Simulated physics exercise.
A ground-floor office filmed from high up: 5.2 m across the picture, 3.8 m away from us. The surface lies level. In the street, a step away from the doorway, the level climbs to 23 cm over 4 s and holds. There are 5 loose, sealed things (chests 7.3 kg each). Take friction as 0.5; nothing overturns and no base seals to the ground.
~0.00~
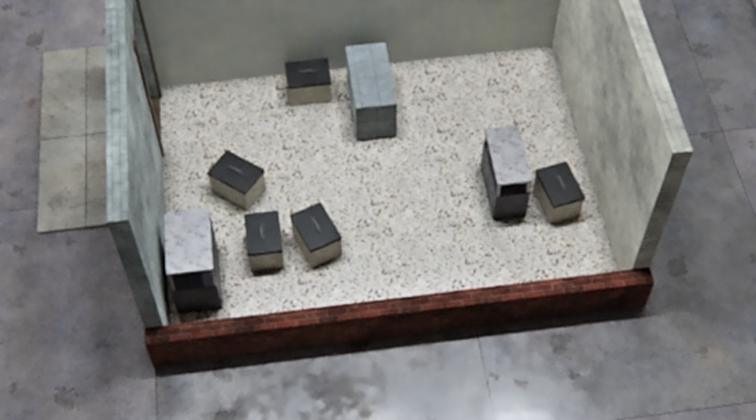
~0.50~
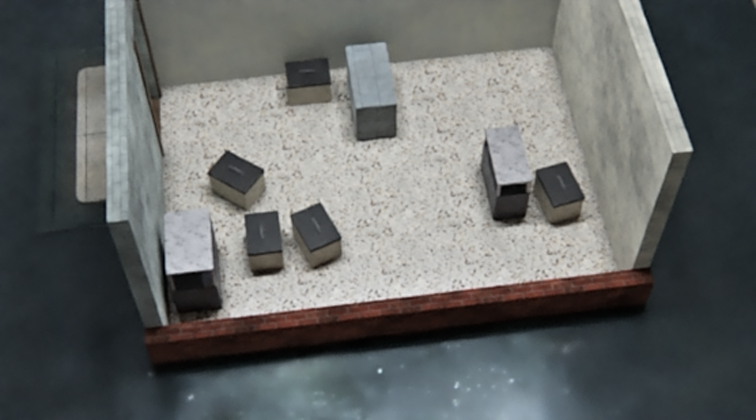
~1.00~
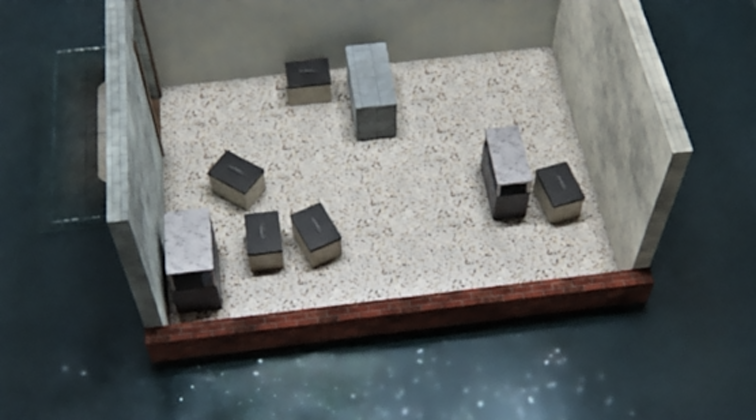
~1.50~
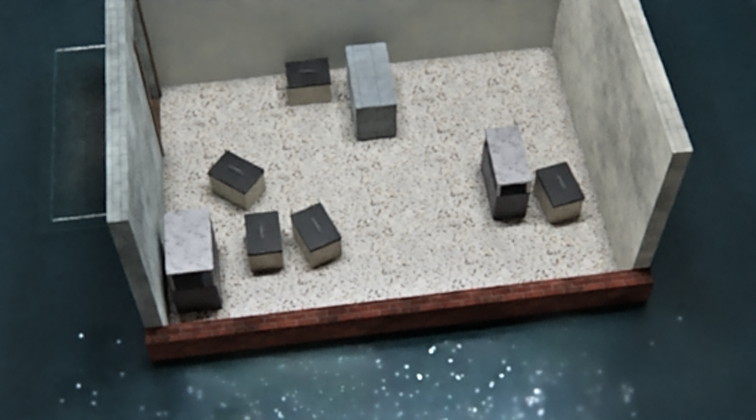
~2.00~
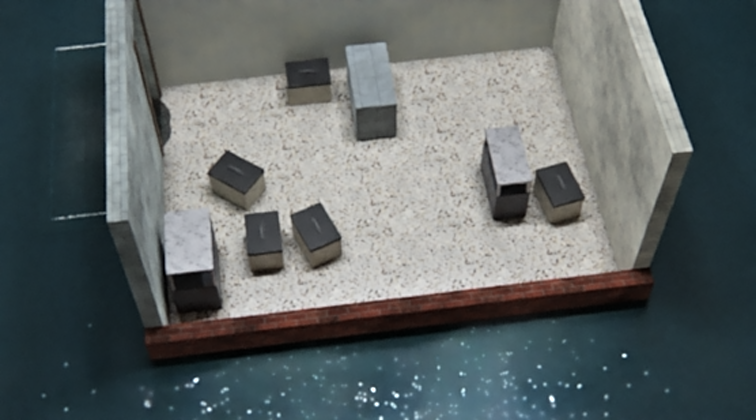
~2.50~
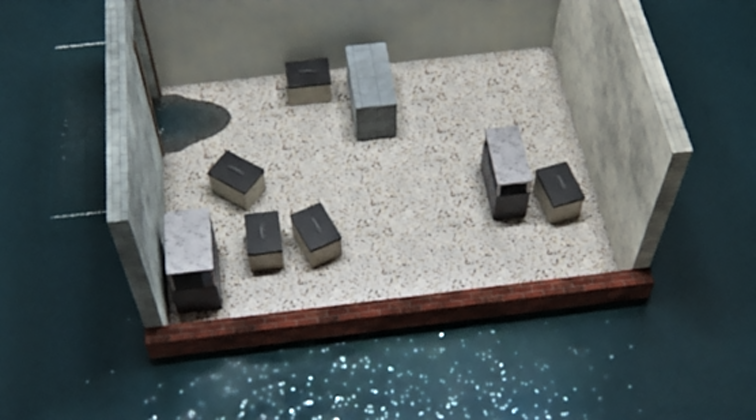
The clip shows a high view of a walled room holding dark-topped chests and grey furniture as dark water spreads over the ground outside, covering a slab at left, then enters through the left doorway, while the chests stay still.
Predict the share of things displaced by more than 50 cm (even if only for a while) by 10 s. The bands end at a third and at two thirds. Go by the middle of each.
It is from one to two thirds.
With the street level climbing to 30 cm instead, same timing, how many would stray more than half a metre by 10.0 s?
Then 1.
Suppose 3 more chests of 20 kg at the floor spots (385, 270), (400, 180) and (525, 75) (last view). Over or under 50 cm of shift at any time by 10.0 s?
In turn: Less, under, short of it.
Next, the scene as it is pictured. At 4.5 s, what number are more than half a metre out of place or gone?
I count 0.
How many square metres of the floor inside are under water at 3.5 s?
Roughly 3.0 m2.
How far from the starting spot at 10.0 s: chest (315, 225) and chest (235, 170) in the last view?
In turn: 80 cm, 40 cm.
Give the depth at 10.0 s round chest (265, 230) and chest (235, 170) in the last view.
About 3 and 3 cm.
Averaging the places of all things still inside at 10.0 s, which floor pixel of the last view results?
Around (362, 253).
After 3.5 s 0 of 5 are over 50 cm from their spots; 0 afloat.
After 4.5 s 0 of 5 are over 50 cm from their spots; 1 afloat.
After 7.0 s 1 of 5 are over 50 cm from their spots; 1 afloat.
After 10.0 s 2 of 5 are over 50 cm from their spots, and 2 have been at some point; 4 afloat.
